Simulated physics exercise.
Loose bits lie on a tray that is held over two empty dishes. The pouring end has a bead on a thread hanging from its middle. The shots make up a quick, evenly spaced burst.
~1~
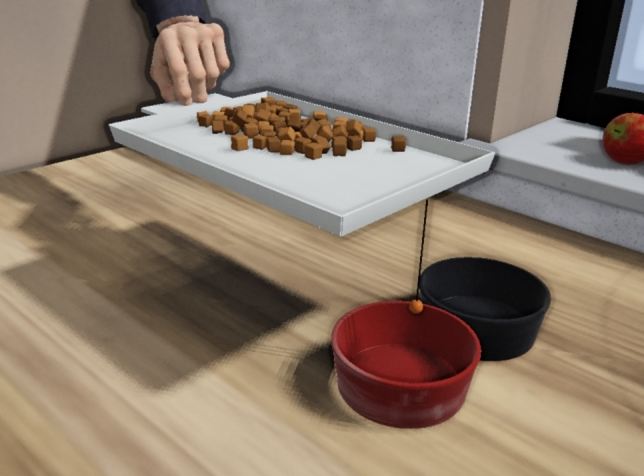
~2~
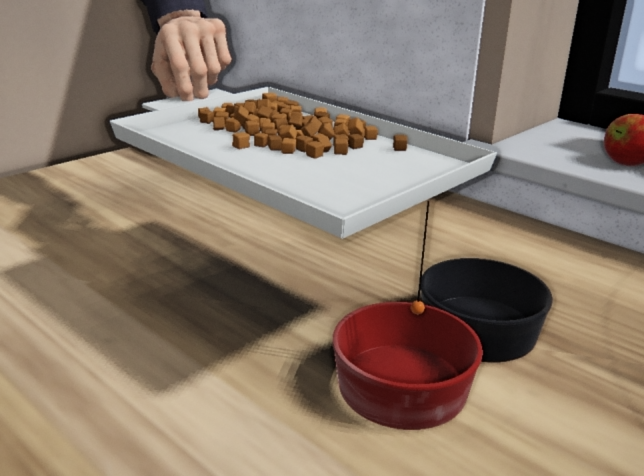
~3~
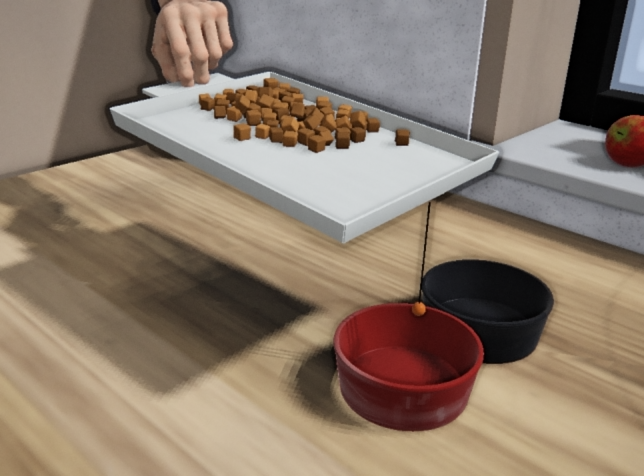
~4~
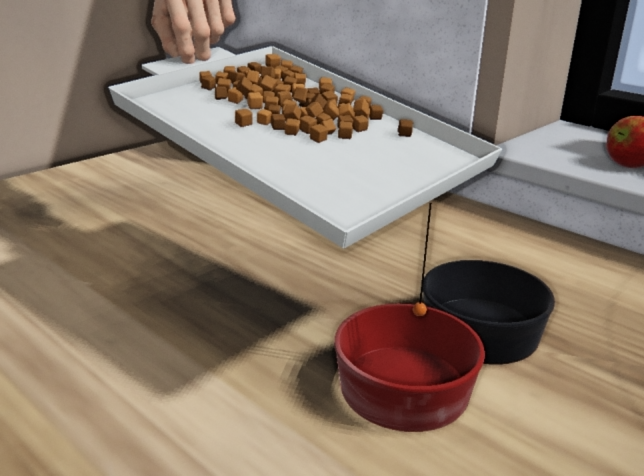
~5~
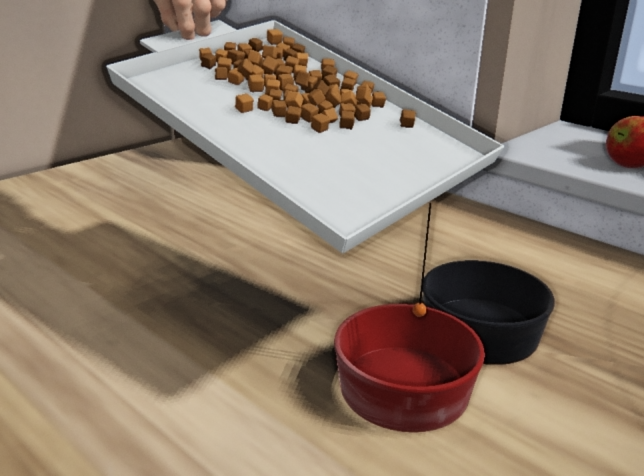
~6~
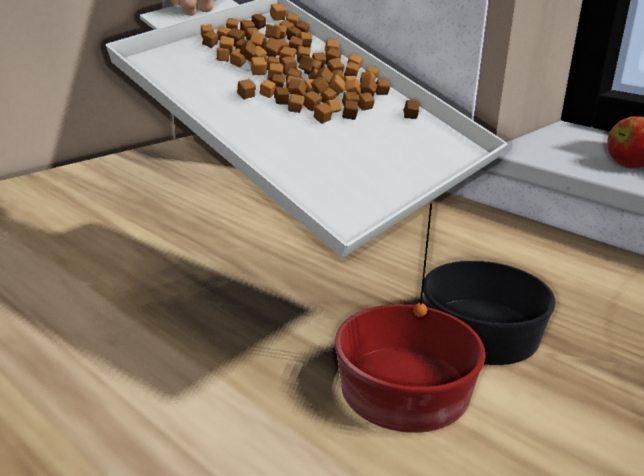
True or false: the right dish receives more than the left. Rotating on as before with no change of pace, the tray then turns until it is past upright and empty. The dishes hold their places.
False, the left dish receives more.
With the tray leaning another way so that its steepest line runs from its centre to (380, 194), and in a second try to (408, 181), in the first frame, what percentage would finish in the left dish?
Well, 30 percent for one and then 10 percent for the other.
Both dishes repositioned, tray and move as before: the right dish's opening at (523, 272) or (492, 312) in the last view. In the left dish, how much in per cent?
Respectively 10 % and 70 %.
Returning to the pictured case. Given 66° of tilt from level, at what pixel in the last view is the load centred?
In the last view the centre sits at roughly (367, 195).
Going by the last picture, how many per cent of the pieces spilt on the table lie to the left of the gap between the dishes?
Close to 70 in a hundred.
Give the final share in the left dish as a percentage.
I'd put it at some 30 per cent.
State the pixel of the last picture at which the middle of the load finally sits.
(370, 455).
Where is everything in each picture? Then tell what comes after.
The first picture shows corners of the pouring end (342, 214) and (490, 152), level; middle of the load (279, 128), brown sugar cubes; left dish (464, 390); right dish (538, 328); bead on its thread (416, 307).
The second picture shows corners of the pouring end (343, 216) and (492, 152), level; middle of the load (281, 126).
The third picture shows corners of the pouring end (345, 222) and (494, 151), tipped barely, lowest at the left corner; middle of the load (282, 116).
The fourth picture shows corners of the pouring end (346, 228) and (497, 148), tipped a little, lowest at the left corner; middle of the load (284, 99).
The fifth picture shows corners of the pouring end (346, 235) and (499, 145), tipped clearly, lowest at the left corner; middle of the load (286, 82).
The sixth picture shows corners of the pouring end (347, 241) and (502, 143), tipped clearly, lowest at the left corner; middle of the load (289, 66); left dish (468, 394); right dish (543, 332).
Just after the last frame, tray tipped steeply; almost all on the tray; about a tenth in the air.
A moment on, tray tipped past a quarter turn; roughly a quarter on the tray; about a tenth in the left dish; roughly two thirds outside both; about a tenth in the air.
Further on, tray tipped past a quarter turn; roughly a quarter in the left dish; the larger part outside both.
When it is over, tray tipped past a quarter turn; roughly a quarter in the left dish; not one in the right dish; the larger part outside both.
